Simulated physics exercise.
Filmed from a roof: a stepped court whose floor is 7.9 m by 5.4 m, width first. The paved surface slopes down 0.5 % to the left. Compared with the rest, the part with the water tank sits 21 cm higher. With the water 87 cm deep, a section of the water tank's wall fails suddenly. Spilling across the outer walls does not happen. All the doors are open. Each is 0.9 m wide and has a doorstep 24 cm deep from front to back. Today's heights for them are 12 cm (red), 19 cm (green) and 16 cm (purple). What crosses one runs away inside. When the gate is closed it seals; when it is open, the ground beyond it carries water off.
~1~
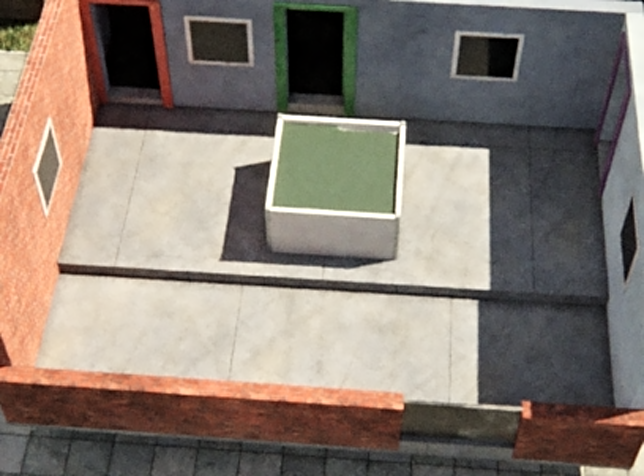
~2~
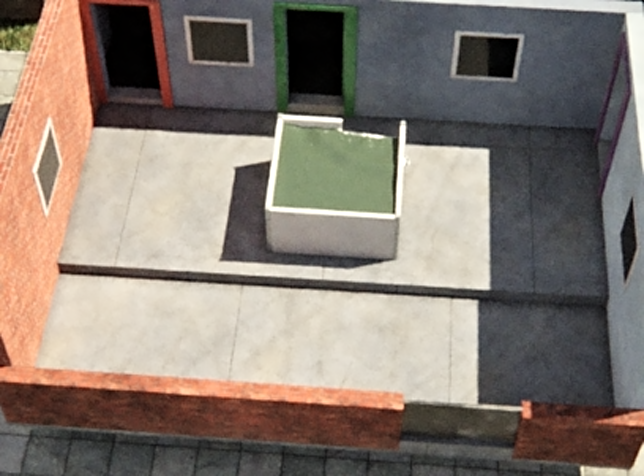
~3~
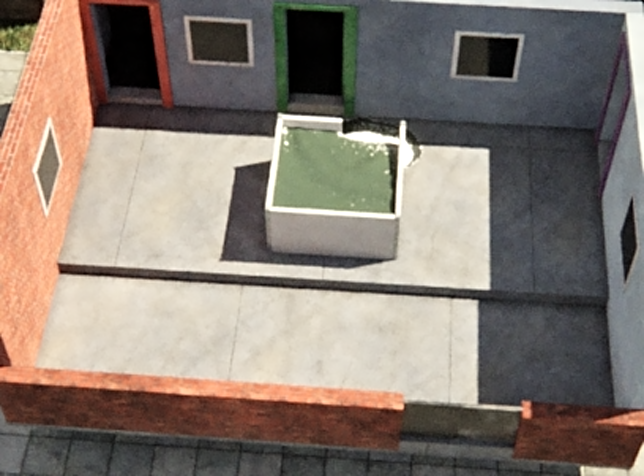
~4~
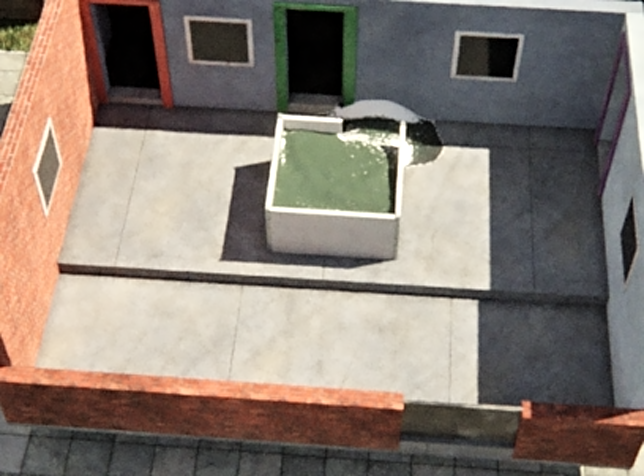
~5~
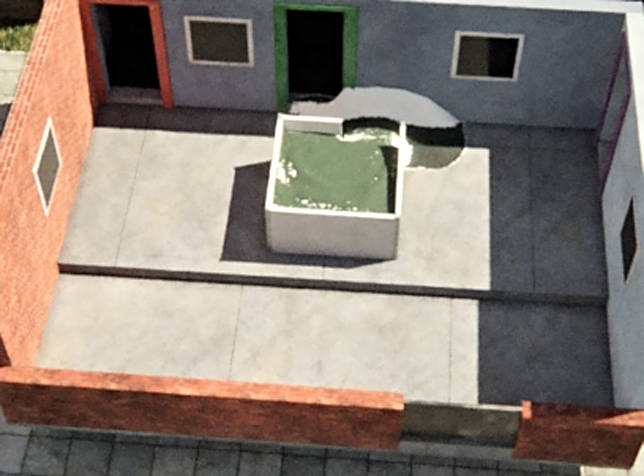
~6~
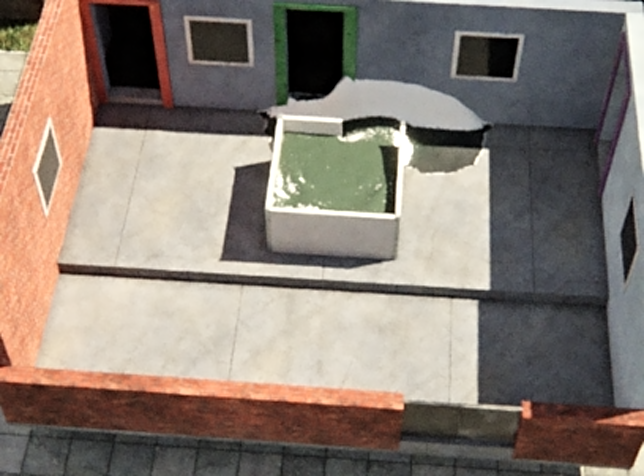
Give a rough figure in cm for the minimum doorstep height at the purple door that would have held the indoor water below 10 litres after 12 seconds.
30 cm.
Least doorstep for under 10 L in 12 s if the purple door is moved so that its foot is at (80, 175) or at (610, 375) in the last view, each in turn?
You'd want about 17 cm there first, then about 8.0 cm.
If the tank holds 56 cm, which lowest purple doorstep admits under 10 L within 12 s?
It would take a step of about 18 cm.
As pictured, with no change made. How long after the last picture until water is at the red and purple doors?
Arrival times - red: 0.7 seconds; purple: 0.6 seconds.
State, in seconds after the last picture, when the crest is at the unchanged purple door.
The level tops out near 1.0 seconds.
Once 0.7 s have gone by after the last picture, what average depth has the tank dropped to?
I'd put it at some 55 centimetres on average.
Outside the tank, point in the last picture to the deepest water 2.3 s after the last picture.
Around (380, 125).
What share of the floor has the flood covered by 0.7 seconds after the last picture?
20 %.
Then, 0.7 s after the last picture water covers 20 % of the floor, deepest (60 cm) near (380, 125); 15 cm at the purple door, 0 litres in over its 16 cm doorstep.
Then, 2.3 s after the last picture water covers 45 % of the floor, deepest (36 cm) near (380, 125); 26 cm at the purple door, 102 litres in over its 16 cm doorstep.
Then, 11.3 s after the last picture water covers 95 % of the floor, deepest (19 cm) near (27, 399); 5 cm at the purple door, 137 litres in over its 16 cm doorstep.
At the purple door as built, the water peaked near 33 cm, 1.1 s after the last picture.
Run again over the same 12 s with other heights there, 27 litres in over 26 cm, 2 litres over 35.5 cm. The limit of 10 litres is kept from about 30 cm up.
